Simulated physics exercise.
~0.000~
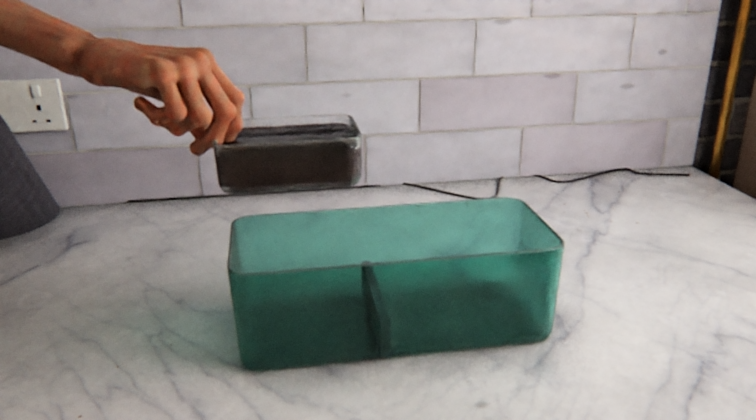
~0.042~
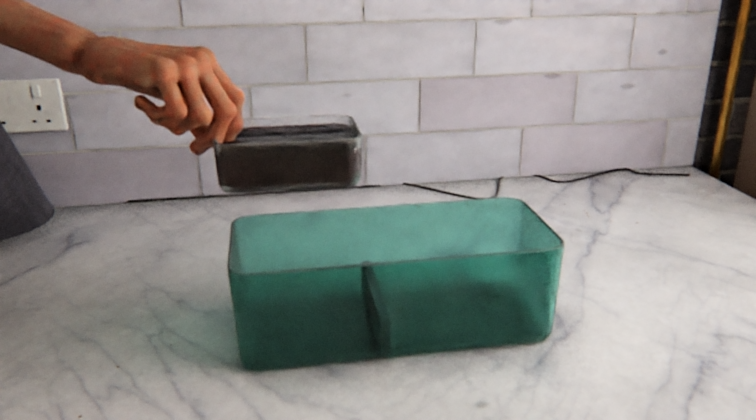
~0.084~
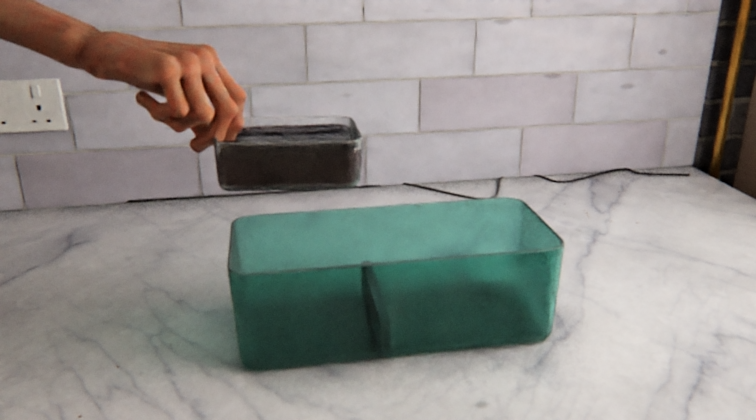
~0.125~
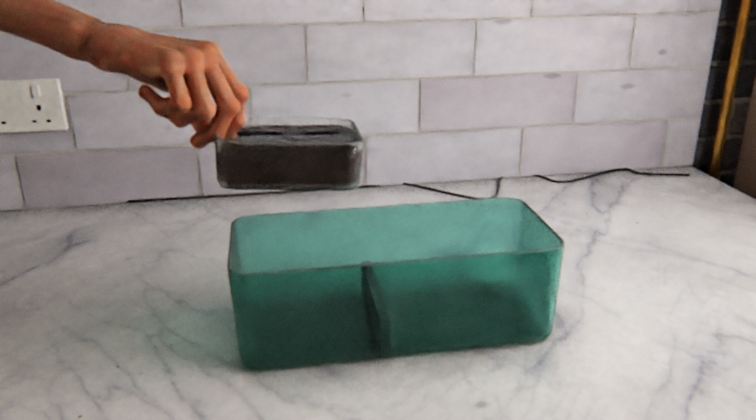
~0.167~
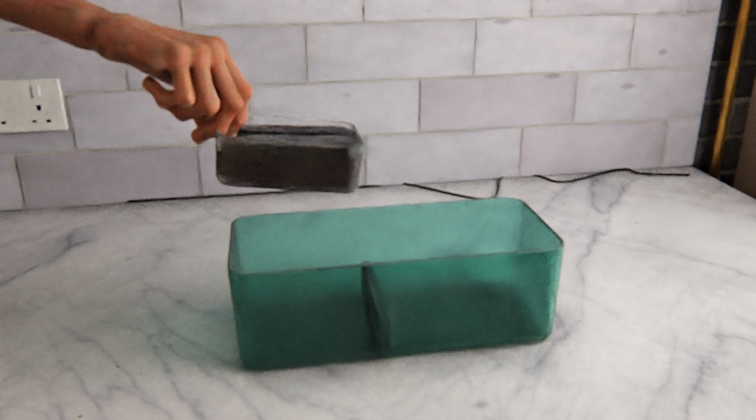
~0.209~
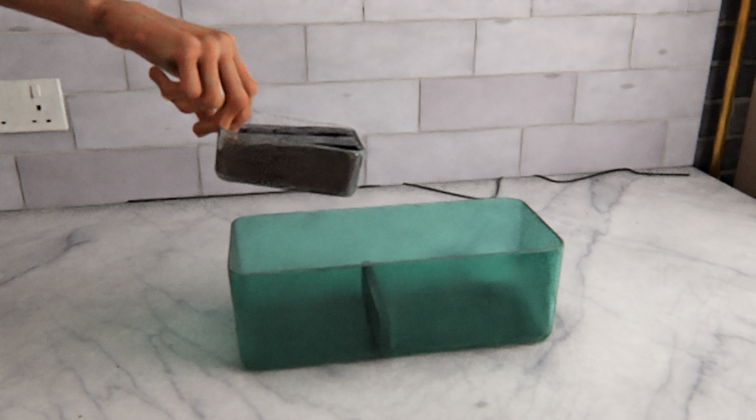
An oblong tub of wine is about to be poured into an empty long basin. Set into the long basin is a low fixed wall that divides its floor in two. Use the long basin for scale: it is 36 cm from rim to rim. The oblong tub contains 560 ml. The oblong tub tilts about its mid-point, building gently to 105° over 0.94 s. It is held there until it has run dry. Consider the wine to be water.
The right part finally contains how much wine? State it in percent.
About 80 in every hundred parts.
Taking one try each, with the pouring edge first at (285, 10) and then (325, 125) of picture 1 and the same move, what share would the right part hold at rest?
Some 55 and 65 per cent, in that order.
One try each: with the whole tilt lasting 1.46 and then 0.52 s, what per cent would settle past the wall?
I'd say 75 percent on the first go, 80 percent on the next.
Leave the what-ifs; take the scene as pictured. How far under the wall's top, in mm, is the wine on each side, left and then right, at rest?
Left about 42 mm, right about 30 mm.
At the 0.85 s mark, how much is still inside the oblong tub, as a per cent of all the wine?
Roughly 4 percent remains.
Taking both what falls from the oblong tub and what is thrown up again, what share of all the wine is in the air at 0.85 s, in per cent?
Around 2 per cent of the liquid is in flight.
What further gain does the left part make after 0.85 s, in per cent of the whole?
I'd put it near 6 percent.
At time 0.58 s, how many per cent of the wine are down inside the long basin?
Near 40 in a hundred.
Then, 0.58 s in, the tilt is 71° and 24 per cent is still to pour, 1 is left of the wall and 39 right of it.
Then, 0.85 s in, the tilt is 103° and 4 per cent is still to pour, 13 is left of the wall and 80 right of it.
Then, 1.13 s in, the tilt is 105° and 0 per cent is still to pour, 19 is left of the wall and 80 right of it.
Then, 1.44 s in, the tilt is 105° and 0 per cent is still to pour, 19 is left of the wall and 80 right of it.
Finally, 19 per cent lies left of the wall, 80 right of it and 1 outside.
